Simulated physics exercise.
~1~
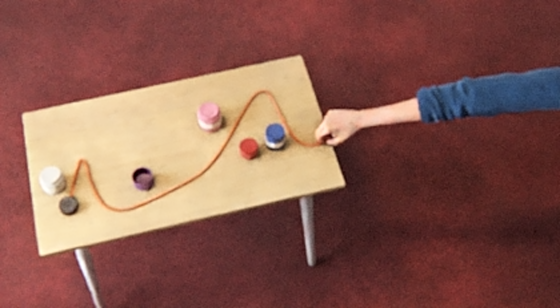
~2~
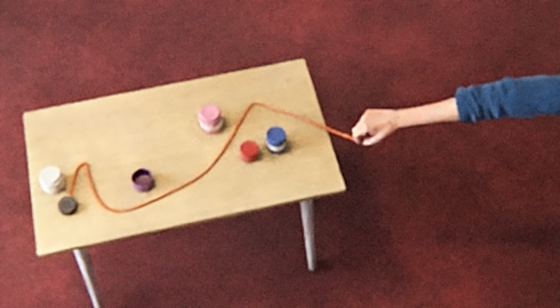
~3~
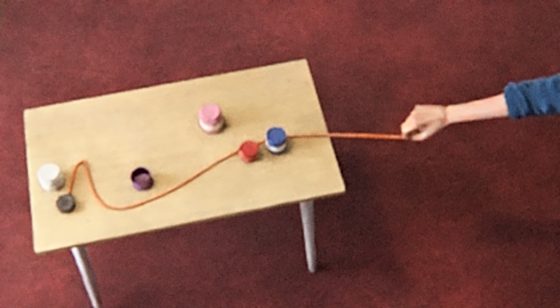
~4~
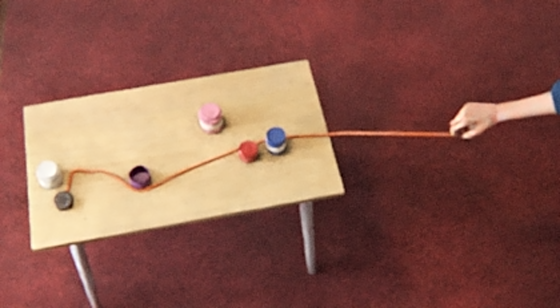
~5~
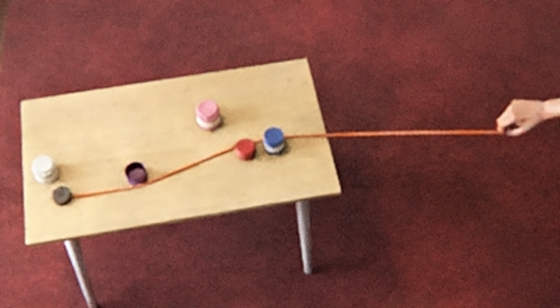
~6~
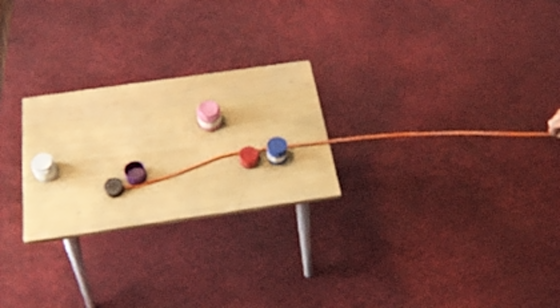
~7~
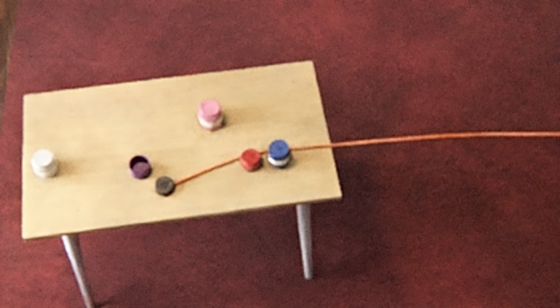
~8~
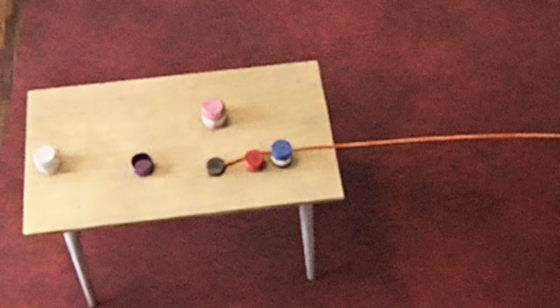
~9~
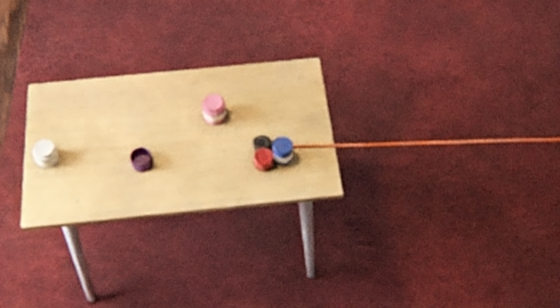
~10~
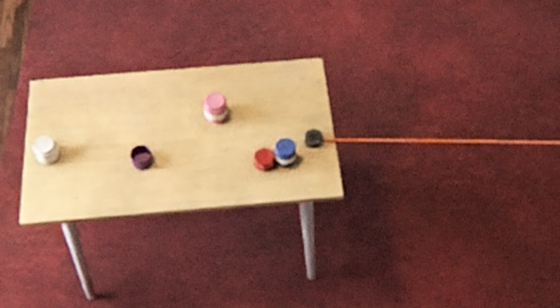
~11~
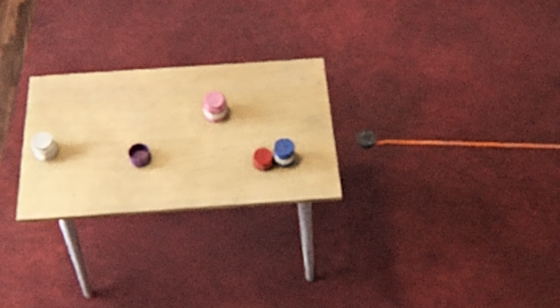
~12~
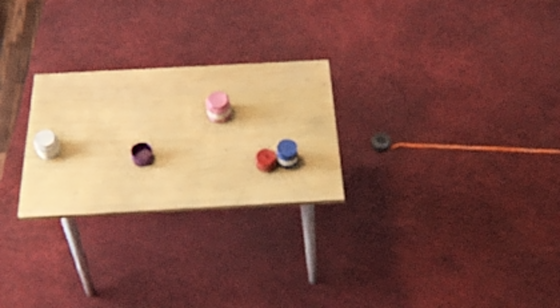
The footage shows a hand pulling an orange cord rightward across a light wooden table, straightening it and dragging a small black puck past the purple cup and between the red and blue containers, nudging the red one slightly, until the puck leaves the table's right edge while the containers remain on top.
